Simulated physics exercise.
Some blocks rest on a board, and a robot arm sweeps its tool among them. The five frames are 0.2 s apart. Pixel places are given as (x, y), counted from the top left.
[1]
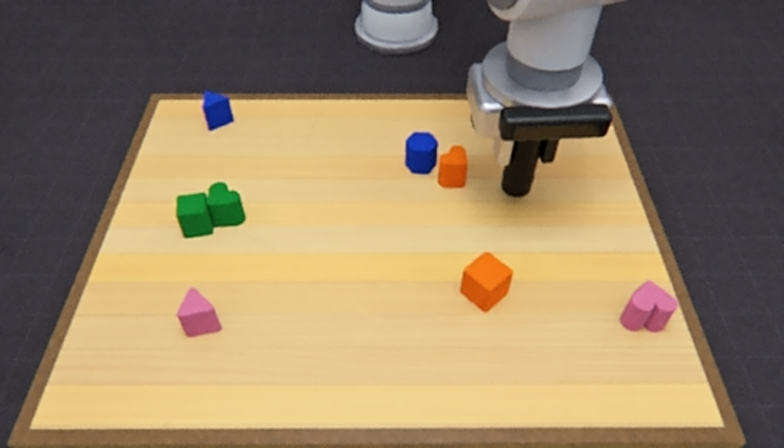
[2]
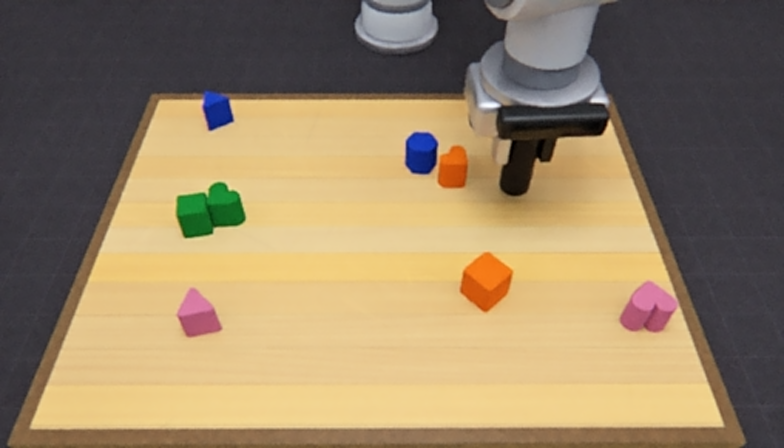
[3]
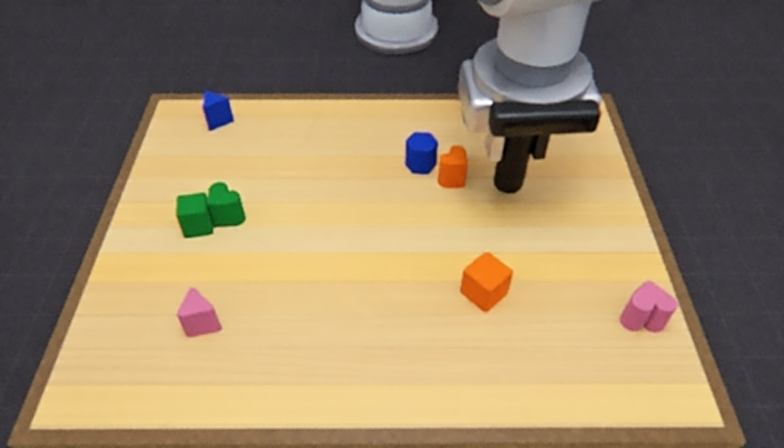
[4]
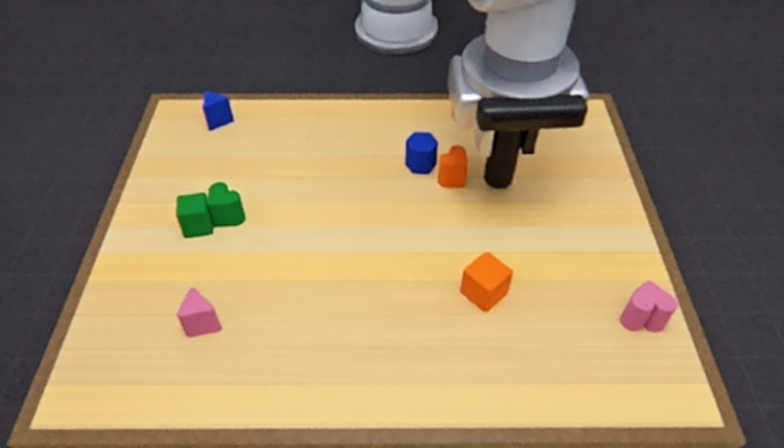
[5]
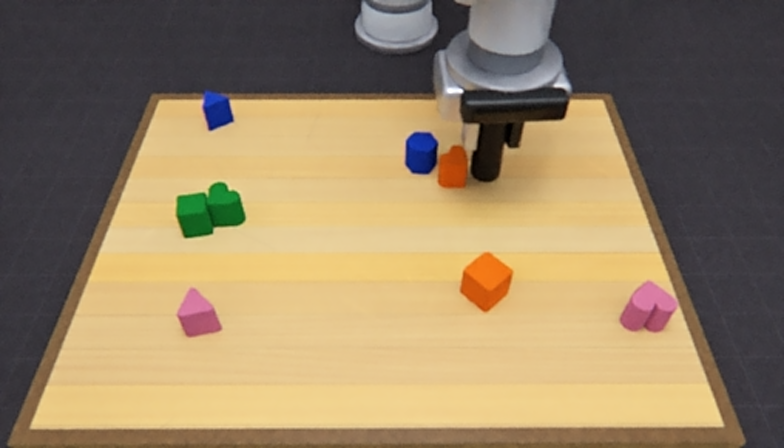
Robot arm sliding its black tool slightly left toward an orange heart-shaped block, while colored blocks sit still on a wooden board.
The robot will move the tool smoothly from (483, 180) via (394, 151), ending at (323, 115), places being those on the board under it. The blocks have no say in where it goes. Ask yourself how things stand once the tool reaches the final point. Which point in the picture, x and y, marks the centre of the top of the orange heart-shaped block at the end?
Around pixel (426, 158).
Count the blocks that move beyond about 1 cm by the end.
Two blocks.
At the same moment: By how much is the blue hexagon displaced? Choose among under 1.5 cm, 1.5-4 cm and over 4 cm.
My prediction: Over 4 cm.
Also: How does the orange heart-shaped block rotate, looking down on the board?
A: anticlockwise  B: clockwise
That would be A.
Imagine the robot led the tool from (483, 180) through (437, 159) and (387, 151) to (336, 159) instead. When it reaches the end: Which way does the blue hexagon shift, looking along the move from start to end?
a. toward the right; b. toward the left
My pick is b.
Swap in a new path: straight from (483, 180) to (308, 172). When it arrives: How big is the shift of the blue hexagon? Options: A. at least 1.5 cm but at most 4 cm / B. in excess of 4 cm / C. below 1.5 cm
Letter A.
On the path given first. One third of the way, tool at (422, 153); blue hexagon at (393, 135), turned 20° clockwise; orange heart-shaped block at (426, 158), turned 50° anticlockwise.
Two thirds of the way, tool at (366, 133); blue hexagon at (345, 130), turned 25° anticlockwise; orange heart-shaped block at (426, 158), turned 50° anticlockwise.
At the end, tool at (322, 107); blue hexagon at (344, 130), turned 25° anticlockwise; orange heart-shaped block at (426, 158), turned 50° anticlockwise.
